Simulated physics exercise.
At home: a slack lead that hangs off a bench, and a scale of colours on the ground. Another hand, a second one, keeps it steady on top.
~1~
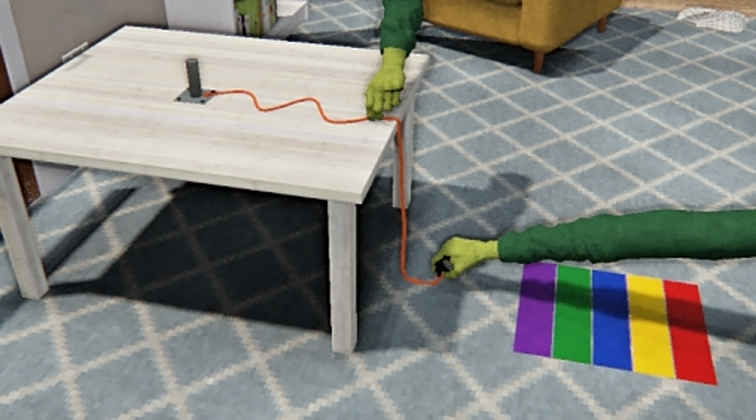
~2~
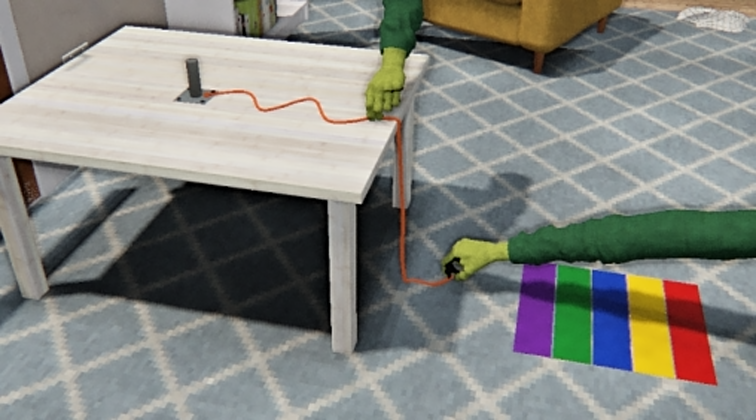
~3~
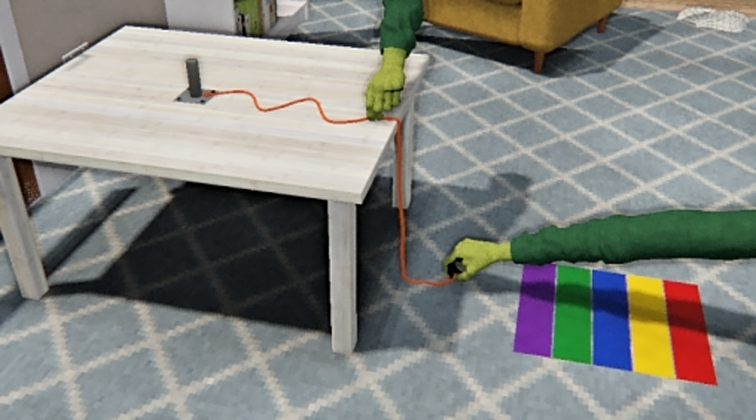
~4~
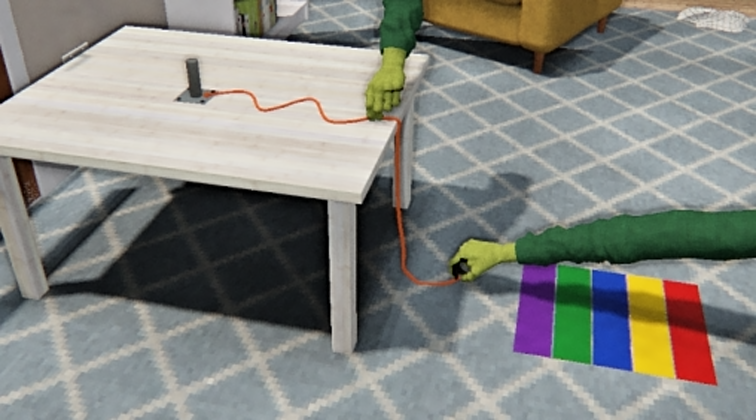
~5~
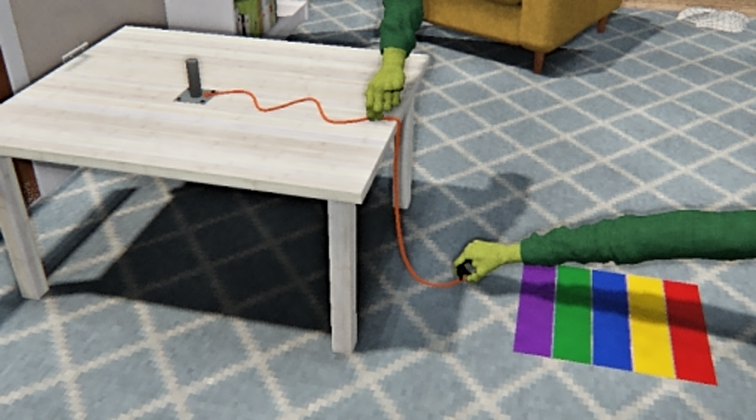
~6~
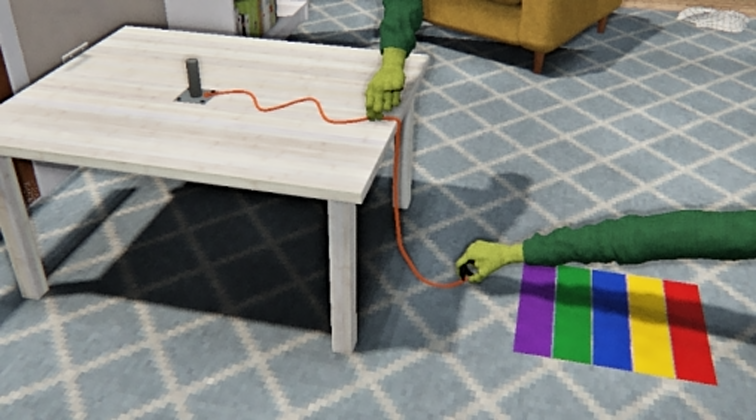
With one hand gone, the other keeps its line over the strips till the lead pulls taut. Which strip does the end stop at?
The yellow one.
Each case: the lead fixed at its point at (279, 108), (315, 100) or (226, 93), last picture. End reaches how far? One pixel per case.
Roughly (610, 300), (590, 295) and (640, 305).
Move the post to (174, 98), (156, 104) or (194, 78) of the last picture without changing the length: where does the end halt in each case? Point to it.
About (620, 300), (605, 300) and (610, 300).
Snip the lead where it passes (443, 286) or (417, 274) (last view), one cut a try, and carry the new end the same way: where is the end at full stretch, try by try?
One per try, the spots are (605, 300) and (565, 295).
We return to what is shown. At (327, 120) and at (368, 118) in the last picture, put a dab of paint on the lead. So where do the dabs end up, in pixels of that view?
First: (395, 120). Second: (430, 148).
A little later, end near (574, 295); over green.
Next, end near (620, 302); over blue.
When it is tight, end near (646, 305); over yellow. Over yellow.
